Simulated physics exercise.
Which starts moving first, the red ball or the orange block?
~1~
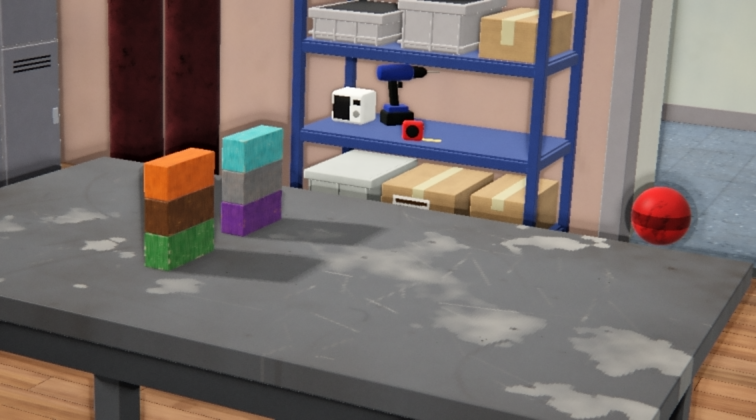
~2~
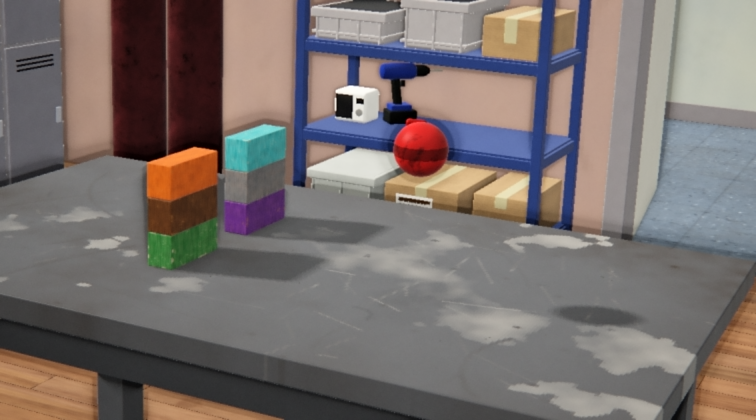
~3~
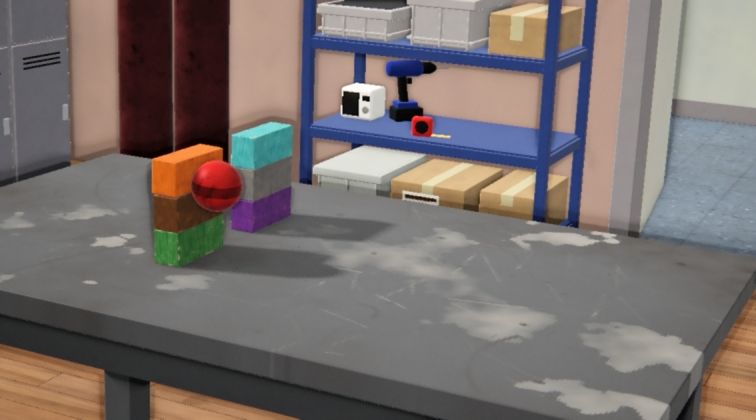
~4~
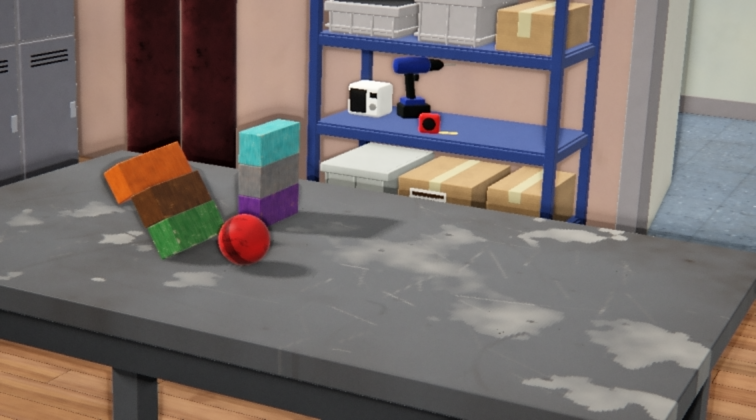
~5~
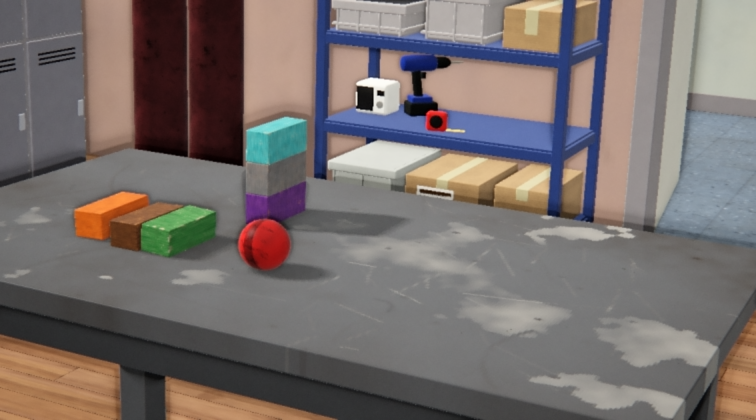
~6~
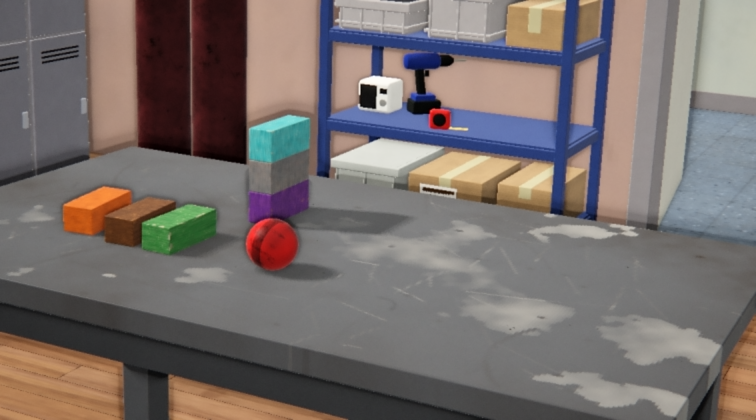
The red ball starts moving first, flying left across the table. The orange block only moves afterwards, when its stack tips over to the left.
At first, a red ball hangs in the air over the right side of a worn grey table, where two stacks of coloured blocks stand on the left. The ball flies left across the table, in front of a blue shelf, and reaches the nearer stack of orange, brown and green blocks. It then drops to the tabletop as that stack leans over to the left. The three blocks topple and end up lying in a row, while the ball shifts slightly right. The turquoise, grey and purple stack behind stays upright.
